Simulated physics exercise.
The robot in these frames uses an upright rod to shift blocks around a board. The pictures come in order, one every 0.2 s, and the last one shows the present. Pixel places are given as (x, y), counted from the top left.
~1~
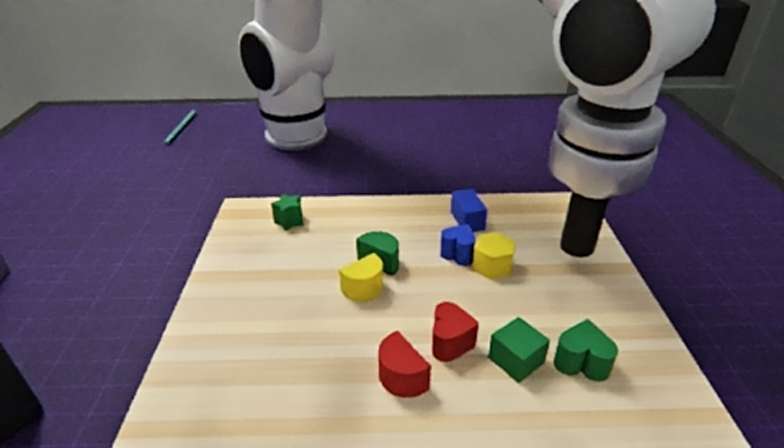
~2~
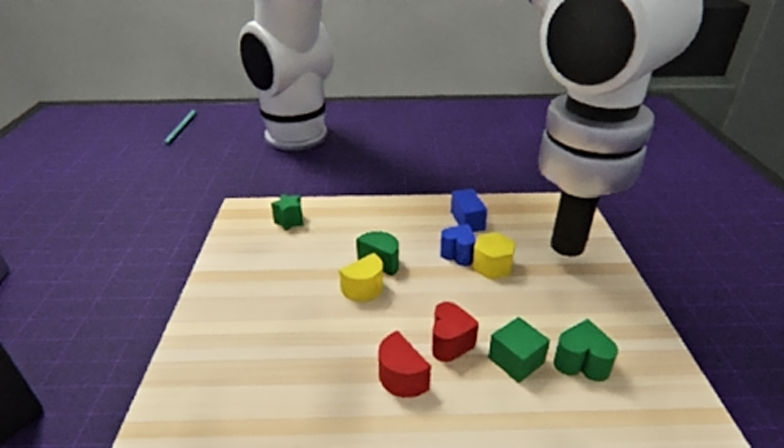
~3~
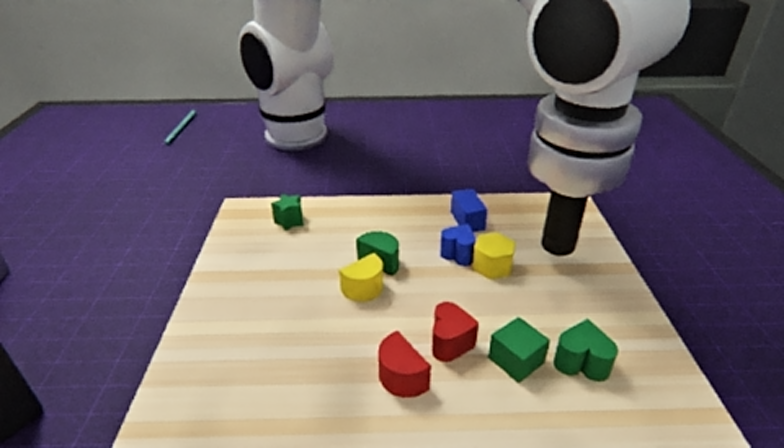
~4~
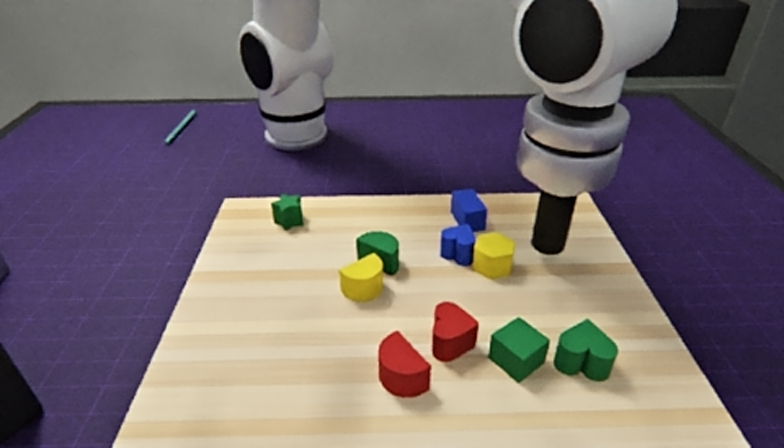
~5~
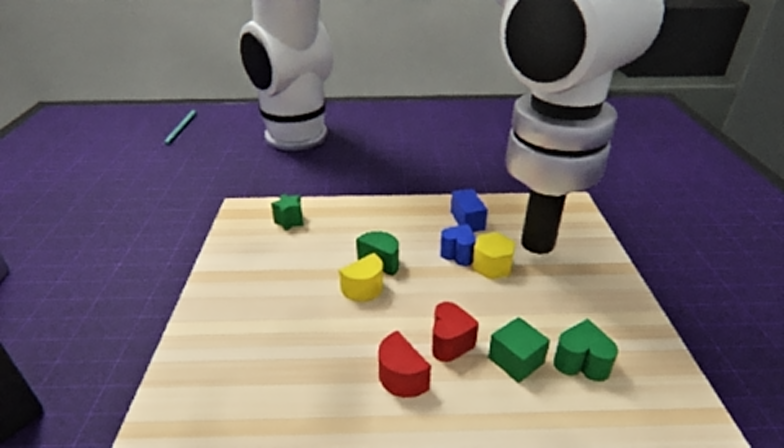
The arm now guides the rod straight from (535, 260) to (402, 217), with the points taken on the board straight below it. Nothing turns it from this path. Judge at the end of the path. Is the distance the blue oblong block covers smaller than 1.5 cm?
Going by the path, no.
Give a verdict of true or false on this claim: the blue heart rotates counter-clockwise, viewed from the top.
The statement is false.
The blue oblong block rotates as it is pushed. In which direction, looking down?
Viewed from the top, it goes clockwise.
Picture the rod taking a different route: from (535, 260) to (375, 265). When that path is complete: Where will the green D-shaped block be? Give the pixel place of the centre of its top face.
The centre of its top will be at (340, 238).
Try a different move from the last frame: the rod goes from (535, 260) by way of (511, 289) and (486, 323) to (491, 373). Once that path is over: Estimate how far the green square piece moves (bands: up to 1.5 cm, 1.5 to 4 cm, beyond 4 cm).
The block winds up 1.5 to 4 cm from where it is now.
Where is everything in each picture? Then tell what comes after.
In the first picture, tip of the rod (577, 248), middles of tops, green D-shaped block (381, 240), blue heart (460, 234), blue oblong block (470, 200), yellow six-sided block (495, 244).
In the second picture, rod (567, 247), nothing pushed.
In the third picture, rod (558, 247), nothing pushed.
In the fourth picture, rod (548, 246), nothing pushed.
In the fifth picture, rod (538, 245), green D-shaped block (381, 240), blue heart (460, 234), blue oblong block (470, 200), yellow six-sided block (495, 244).
What follows on the original path. One third of the way, rod (489, 230); blue heart (455, 235), turned 20° clockwise; yellow six-sided block (488, 245), turned 15° anticlockwise.
Two thirds of the way, rod (444, 216); blue heart (455, 235), turned 20° clockwise; blue oblong block (459, 193), turned 40° clockwise; yellow six-sided block (488, 245), turned 15° anticlockwise.
At the end, rod (402, 203); green D-shaped block unmoved; blue heart (455, 235), turned 20° clockwise; blue oblong block (459, 192), turned 45° clockwise; yellow six-sided block (488, 245), turned 15° anticlockwise.
